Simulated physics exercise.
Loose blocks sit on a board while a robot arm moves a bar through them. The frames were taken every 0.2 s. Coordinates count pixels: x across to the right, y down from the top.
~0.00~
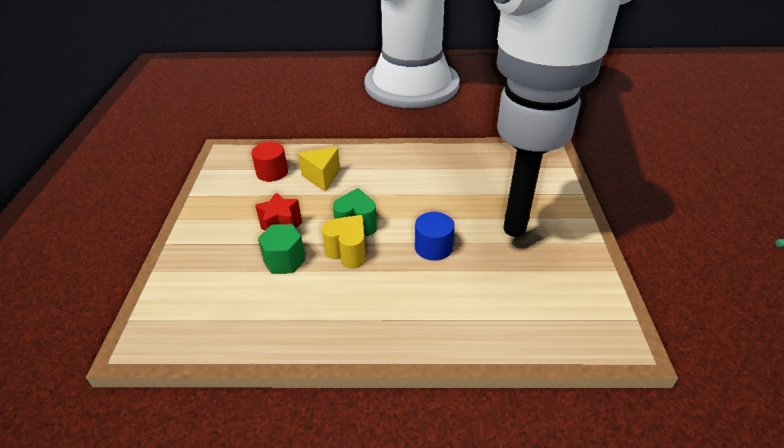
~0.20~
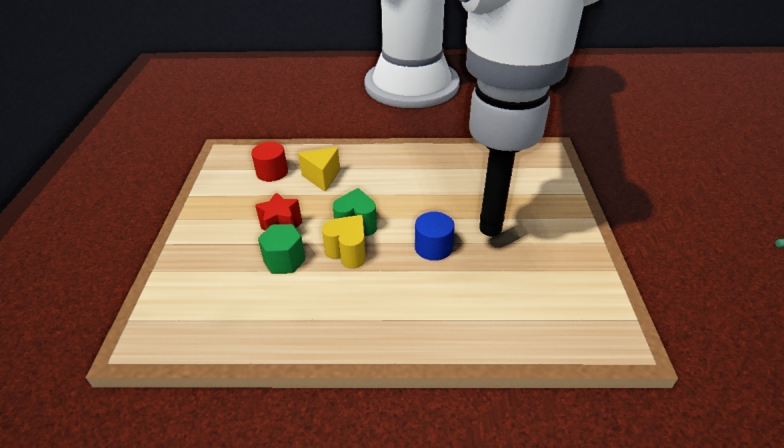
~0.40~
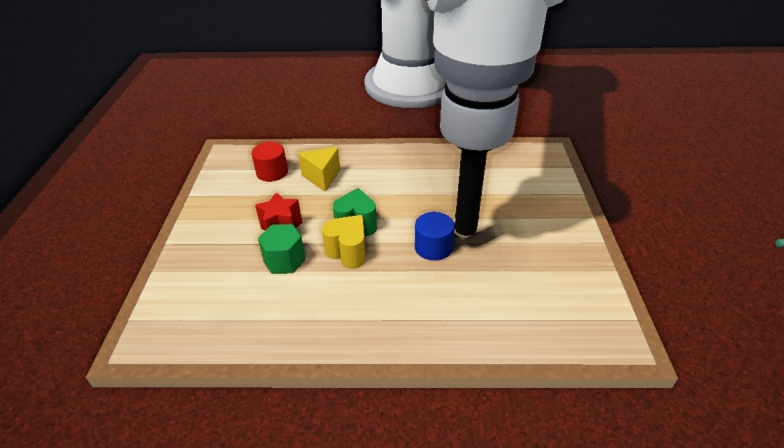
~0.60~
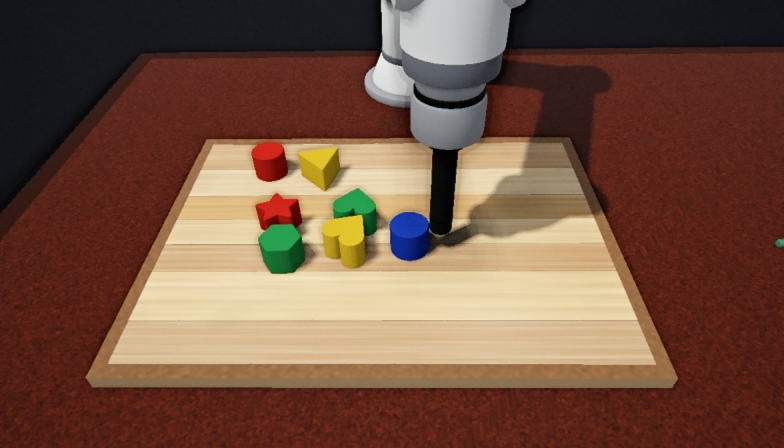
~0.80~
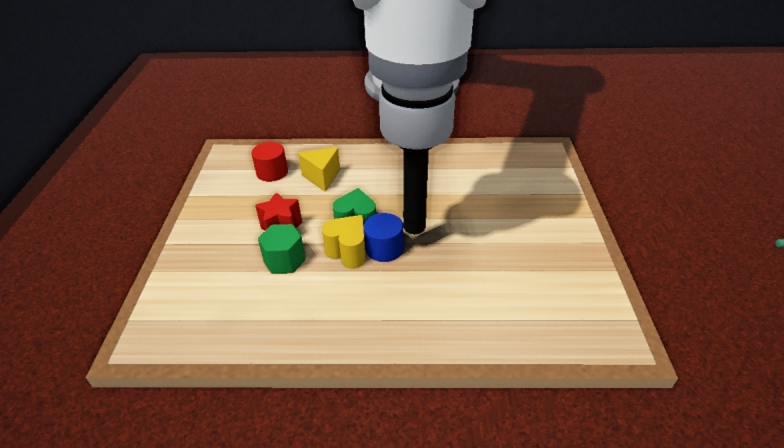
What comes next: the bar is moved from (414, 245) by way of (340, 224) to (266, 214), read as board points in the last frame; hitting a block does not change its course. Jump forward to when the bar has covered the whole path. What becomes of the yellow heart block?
Displaced.
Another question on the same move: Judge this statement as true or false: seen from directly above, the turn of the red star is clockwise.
This is false.
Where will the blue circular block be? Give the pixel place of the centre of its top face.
In the picture, it is at (347, 224).
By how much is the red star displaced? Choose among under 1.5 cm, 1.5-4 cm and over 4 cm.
Covers 1.5 to 4 cm.
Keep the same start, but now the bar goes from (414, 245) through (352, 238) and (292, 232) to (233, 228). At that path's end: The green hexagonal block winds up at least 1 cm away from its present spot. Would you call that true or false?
Verdict: True.
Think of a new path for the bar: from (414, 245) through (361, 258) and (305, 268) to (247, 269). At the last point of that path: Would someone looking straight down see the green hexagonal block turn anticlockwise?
I'd say yes.
What follows on the original path. One third of the way, bar at (364, 213); yellow heart block at (314, 241), turned 15° anticlockwise; green heart block at (336, 195), turned 20° clockwise; blue circular block at (348, 224).
Two thirds of the way, bar at (312, 204); yellow heart block at (313, 241), turned 15° anticlockwise; green heart block at (301, 180), turned 65° clockwise; blue circular block at (347, 224).
At the end, bar at (262, 198); red star at (249, 206), turned 80° anticlockwise; yellow heart block at (313, 241), turned 15° anticlockwise; green heart block at (286, 176), turned 130° clockwise; blue circular block at (347, 224).
